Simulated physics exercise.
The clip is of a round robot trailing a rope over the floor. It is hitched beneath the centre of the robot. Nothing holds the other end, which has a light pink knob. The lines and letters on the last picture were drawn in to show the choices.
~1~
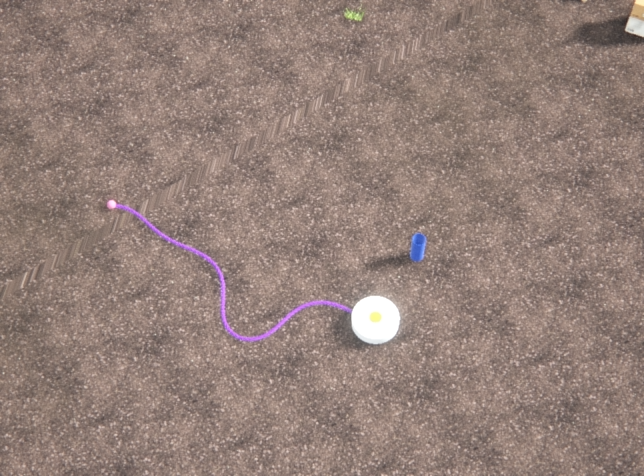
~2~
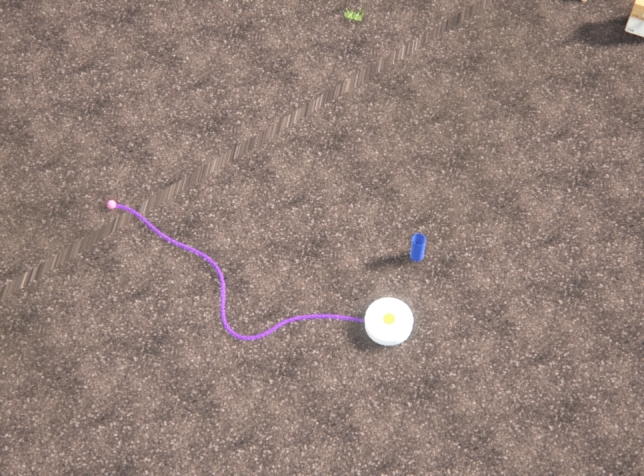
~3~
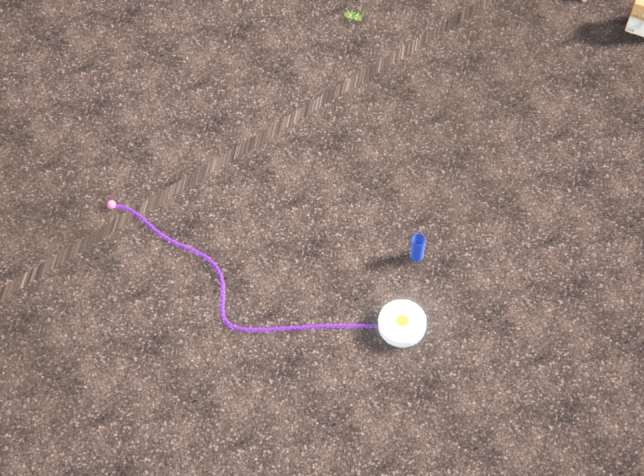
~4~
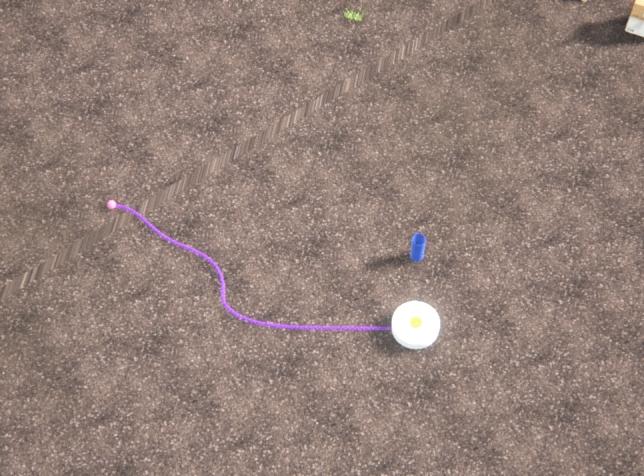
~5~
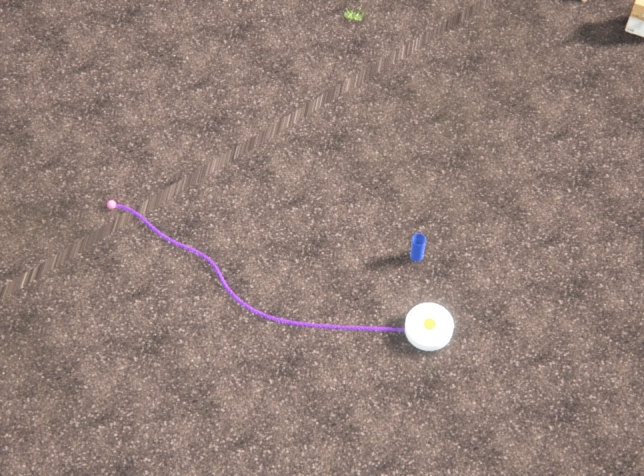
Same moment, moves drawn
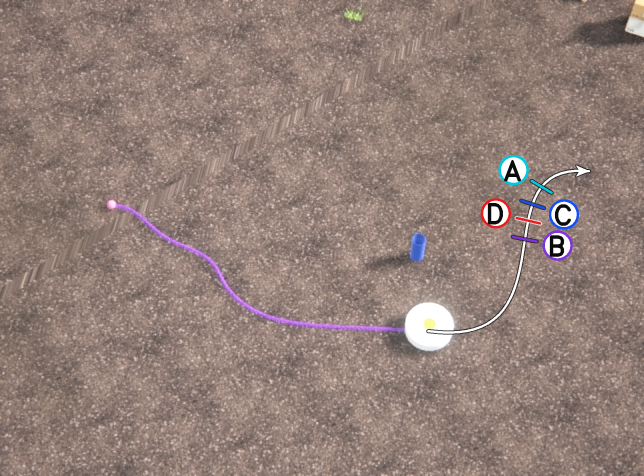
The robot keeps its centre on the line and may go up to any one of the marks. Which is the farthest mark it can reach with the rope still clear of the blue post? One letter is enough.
No farther than D.
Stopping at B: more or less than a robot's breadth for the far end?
By then, more.
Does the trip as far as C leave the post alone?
No.
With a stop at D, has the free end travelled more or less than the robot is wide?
More.
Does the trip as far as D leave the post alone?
For that mark, yes.
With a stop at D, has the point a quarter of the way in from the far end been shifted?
Yes.
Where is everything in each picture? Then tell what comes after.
The first picture shows robot (375, 321); free end (111, 205); blue post (418, 248).
The second picture shows robot (389, 322); free end (111, 205).
The third picture shows robot (402, 324); free end (111, 205).
The fourth picture shows robot (415, 326); free end (111, 205).
The fifth picture shows robot (429, 327); free end (111, 205); blue post (418, 248).
On the marked copy, A at (542, 187); B at (525, 239); C at (533, 204); D at (528, 221); the route from (428, 331) via (523, 254) to (589, 171).
Following D. Soon after the start, robot (494, 317), middle of the rope (302, 293), free end (144, 221).
Later, robot (521, 264), middle of the rope (336, 290), free end (168, 234).
In the end, robot (529, 217), middle of the rope (359, 277), free end (184, 242); nothing has been touched.
As for the rest, A brings the rope against the post; B is safe but short; C brings the rope against the post.
